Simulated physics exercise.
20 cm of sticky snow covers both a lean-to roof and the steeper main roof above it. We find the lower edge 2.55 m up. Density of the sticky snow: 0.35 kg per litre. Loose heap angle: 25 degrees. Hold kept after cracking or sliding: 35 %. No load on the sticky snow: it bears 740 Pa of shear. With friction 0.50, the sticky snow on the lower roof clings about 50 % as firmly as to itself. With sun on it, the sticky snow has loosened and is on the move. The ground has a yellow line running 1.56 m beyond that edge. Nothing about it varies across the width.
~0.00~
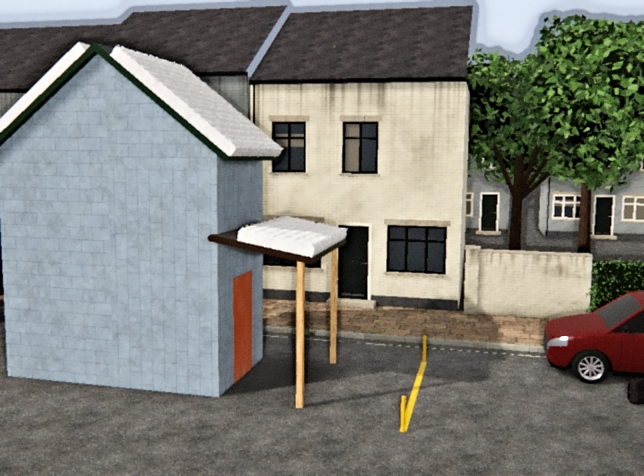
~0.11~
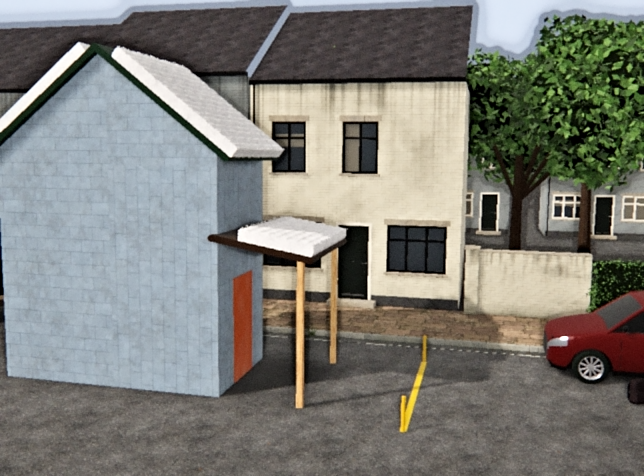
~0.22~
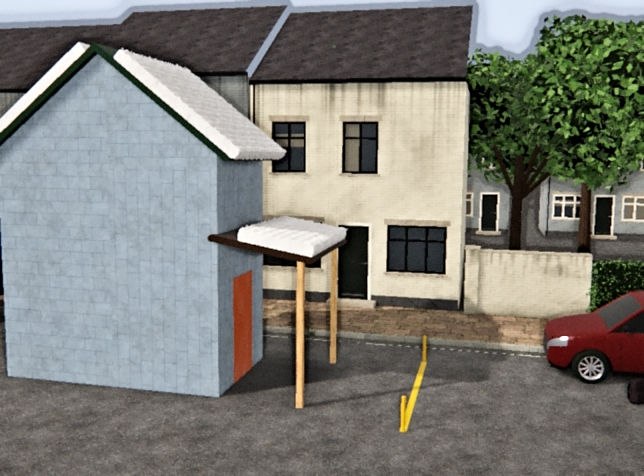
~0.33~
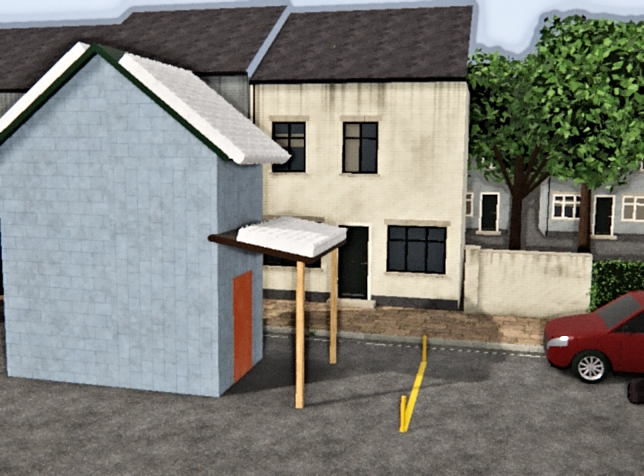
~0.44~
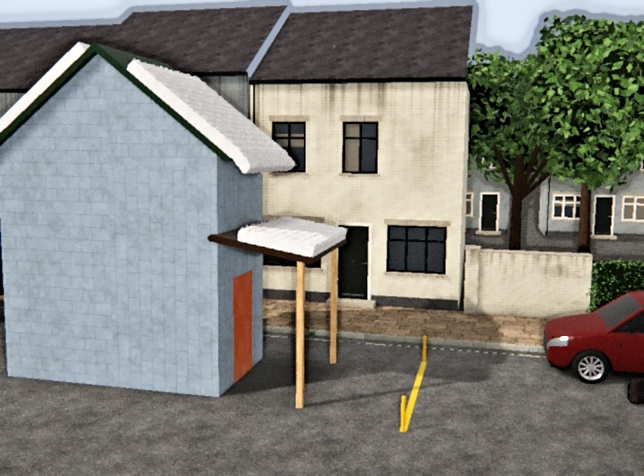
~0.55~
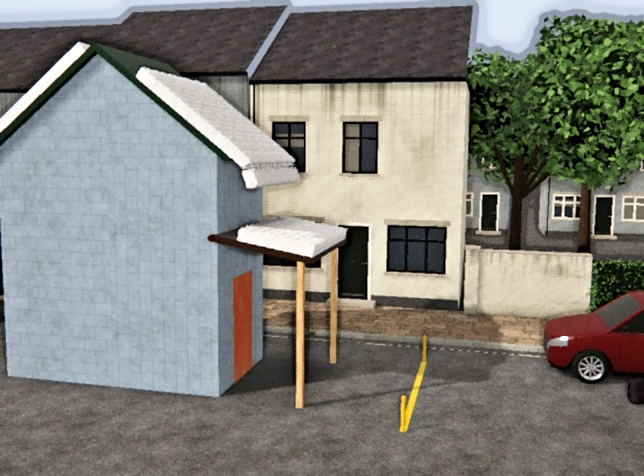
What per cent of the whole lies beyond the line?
Roughly 44 %.
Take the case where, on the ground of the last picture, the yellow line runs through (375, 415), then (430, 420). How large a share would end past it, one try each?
Respectively 55 percent and 30 percent would end past it.
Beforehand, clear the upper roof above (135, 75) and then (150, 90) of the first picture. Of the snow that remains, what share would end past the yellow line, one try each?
First try 35 per cent, second try 25 per cent.
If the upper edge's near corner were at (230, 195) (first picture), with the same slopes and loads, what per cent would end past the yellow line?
Roughly 5 %.
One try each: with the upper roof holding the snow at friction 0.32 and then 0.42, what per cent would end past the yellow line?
It would be 30 % the first time and 25 % the second.
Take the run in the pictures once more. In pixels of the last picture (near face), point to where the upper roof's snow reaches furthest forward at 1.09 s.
It shows up near (317, 244) in the last picture.
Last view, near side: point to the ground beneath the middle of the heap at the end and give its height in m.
You'd find it near (430, 420), piled some 0.3 m high.
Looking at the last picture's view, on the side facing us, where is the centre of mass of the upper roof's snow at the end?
The middle sits at about (422, 386).
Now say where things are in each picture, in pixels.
In the first frame, front end of the sticky snow at (231, 149).
In the second frame, front end of the sticky snow at (232, 143), its middle shifted 2.2 cm.
In the third frame, front end of the sticky snow at (235, 146), its middle shifted 9.0 cm, 3 % of it past the upper edge, in one piece.
In the fourth frame, front end of the sticky snow at (240, 160), its middle shifted 21 cm, 8 % of it past the upper edge, in one piece.
In the fifth frame, front end of the sticky snow at (247, 161), its middle shifted 38 cm, 14 % of it past the upper edge, cracking.
In the sixth frame, front end of the sticky snow at (254, 176), its middle shifted 60 cm, 22 % of it past the upper edge, cracking.
By 1.09 s, none is below the lower edge and 0 % is past the line.
By 1.73 s, 51 % is below the lower edge and 12 % is past the line.
By 2.36 s, 64 % is below the lower edge and 44 % is past the line.
By 3.00 s, 64 % is below the lower edge and 44 % is past the line.
By 3.10 s, at the end, 64 % is below the lower edge and 44 % is past the line.
